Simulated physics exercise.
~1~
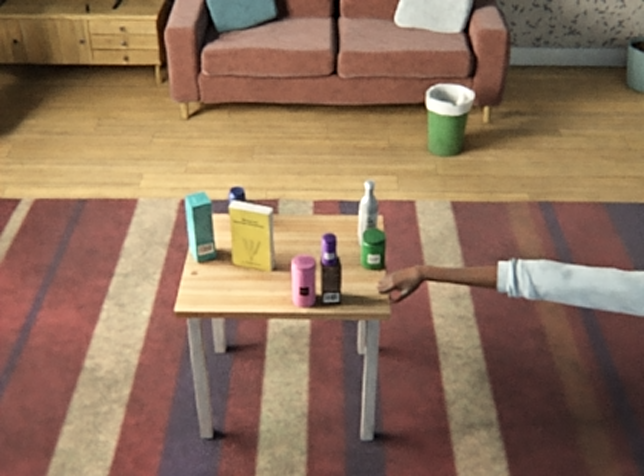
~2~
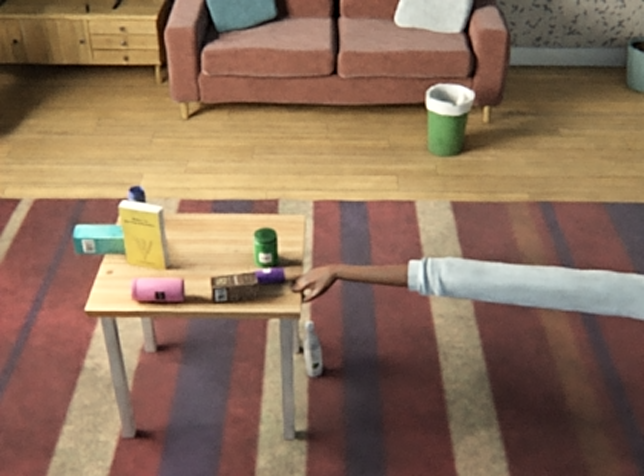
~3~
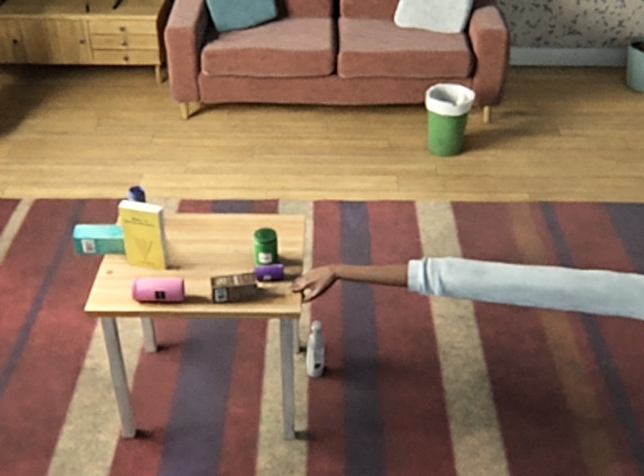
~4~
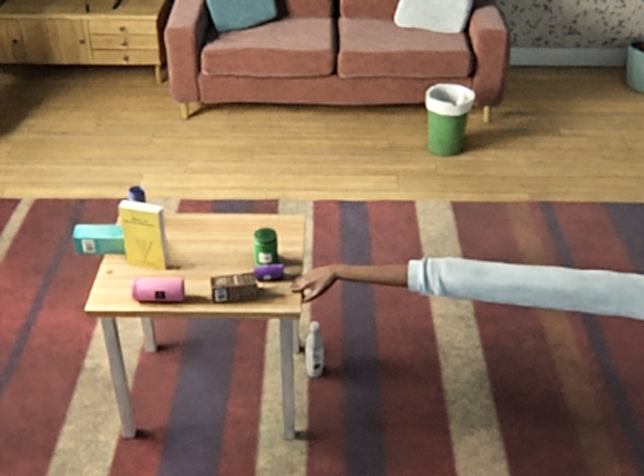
A hand in a pale blue sleeve reaches in from the right to the edge of a light wooden table, seen from slightly above in a living room with a striped rug and a pink sofa. On top stand a turquoise carton, yellow book, blue can, pink jar, green jar, white bottle and a dark carton beside a purple shaker. The table shifts sharply left with the hand at its edge. The pink jar, both cartons and the shaker topple, while the white bottle drops to the rug. Finally, the book, can and green jar remain upright on top.
